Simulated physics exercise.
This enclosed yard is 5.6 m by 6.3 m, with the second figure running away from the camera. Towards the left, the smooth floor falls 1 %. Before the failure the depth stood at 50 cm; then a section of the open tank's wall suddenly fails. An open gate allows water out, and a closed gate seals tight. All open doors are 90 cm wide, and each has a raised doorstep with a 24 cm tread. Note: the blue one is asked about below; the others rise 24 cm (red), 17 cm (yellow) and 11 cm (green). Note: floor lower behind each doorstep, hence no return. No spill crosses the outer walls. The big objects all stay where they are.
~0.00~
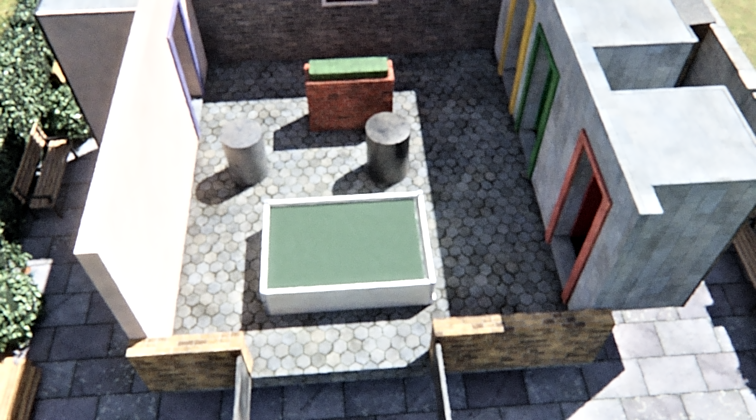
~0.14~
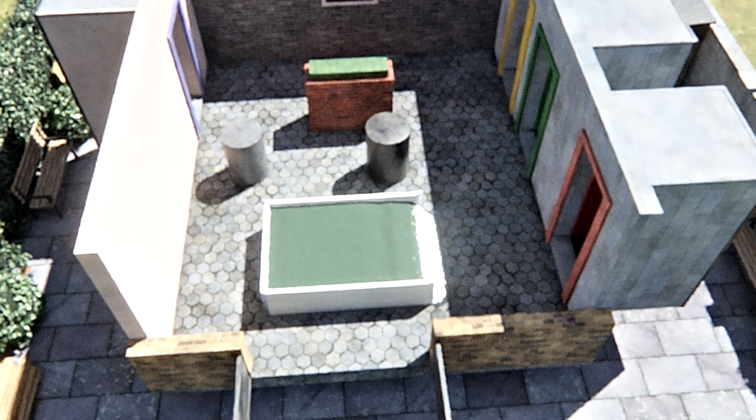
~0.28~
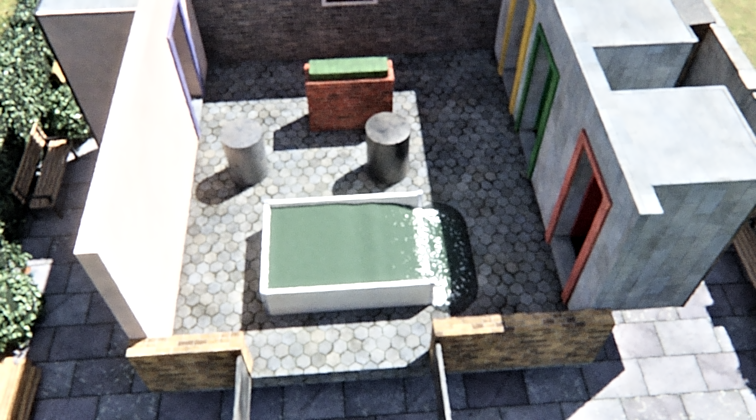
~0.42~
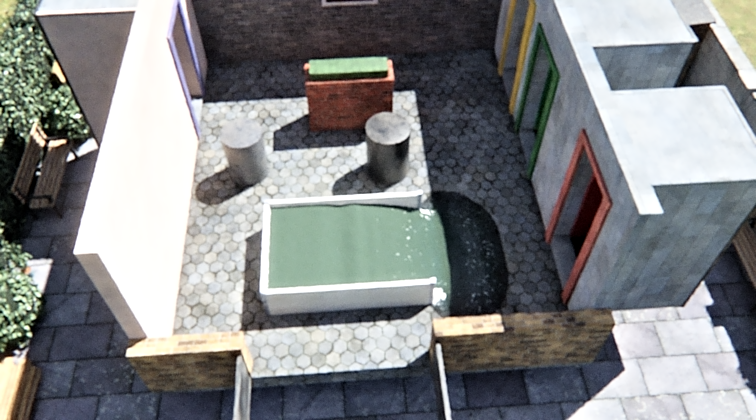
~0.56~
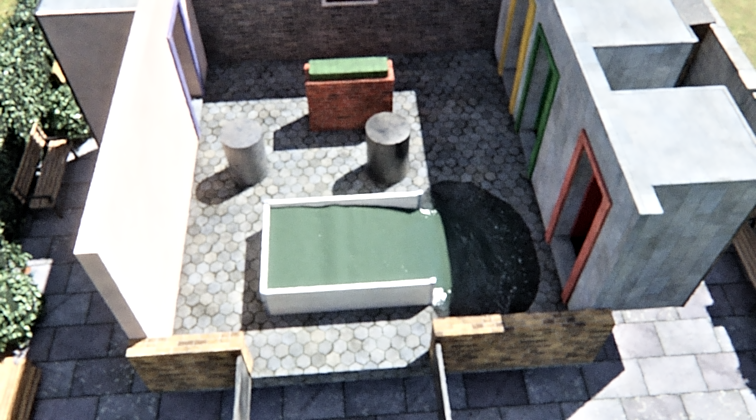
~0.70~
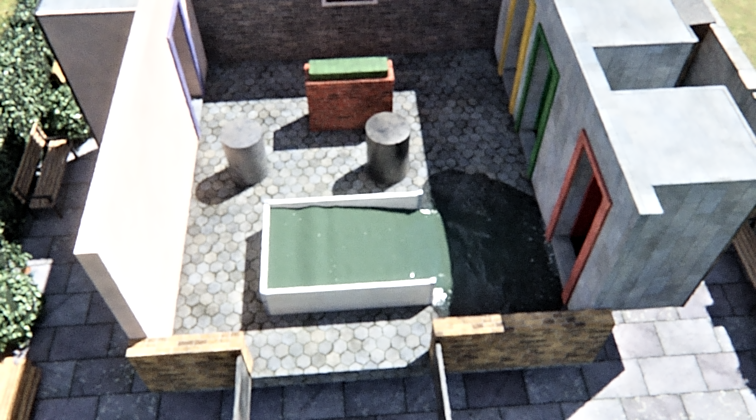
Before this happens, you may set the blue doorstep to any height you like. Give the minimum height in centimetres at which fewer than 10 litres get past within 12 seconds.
8 cm.
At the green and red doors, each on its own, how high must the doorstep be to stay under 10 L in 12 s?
Some 8.5 cm for green, some 25 cm for red.
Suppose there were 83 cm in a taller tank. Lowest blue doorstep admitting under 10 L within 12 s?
Roughly 13.0 centimetres.
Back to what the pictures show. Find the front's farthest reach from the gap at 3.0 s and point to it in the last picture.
Close to pixel (495, 54).
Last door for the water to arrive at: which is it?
Last: Blue.
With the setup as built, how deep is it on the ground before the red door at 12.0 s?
About 2.0 centimetres.
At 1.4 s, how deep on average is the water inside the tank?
Around 31 cm deep on average.
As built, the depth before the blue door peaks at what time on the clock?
About 9.5 seconds.
After 1.4 s water covers 20 % of the floor, deepest (30 cm) near (576, 337); it has not reached the blue door.
After 3.0 s water covers 35 % of the floor, deepest (26 cm) near (576, 337); it has not reached the blue door.
After 12.0 s water covers 95 % of the floor, deepest (9 cm) near (204, 102); 8 cm at the blue door, 9 litres in over its 8 cm doorstep.
At the blue door as built, the water arrived by 6.3 s and peaked near 10 cm at 9.6 s.
Run again over the same 12 s with other heights there, 25 litres in over 6.5 cm, 2 litres over 9 cm. The limit of 10 litres is kept from about 8 cm up.
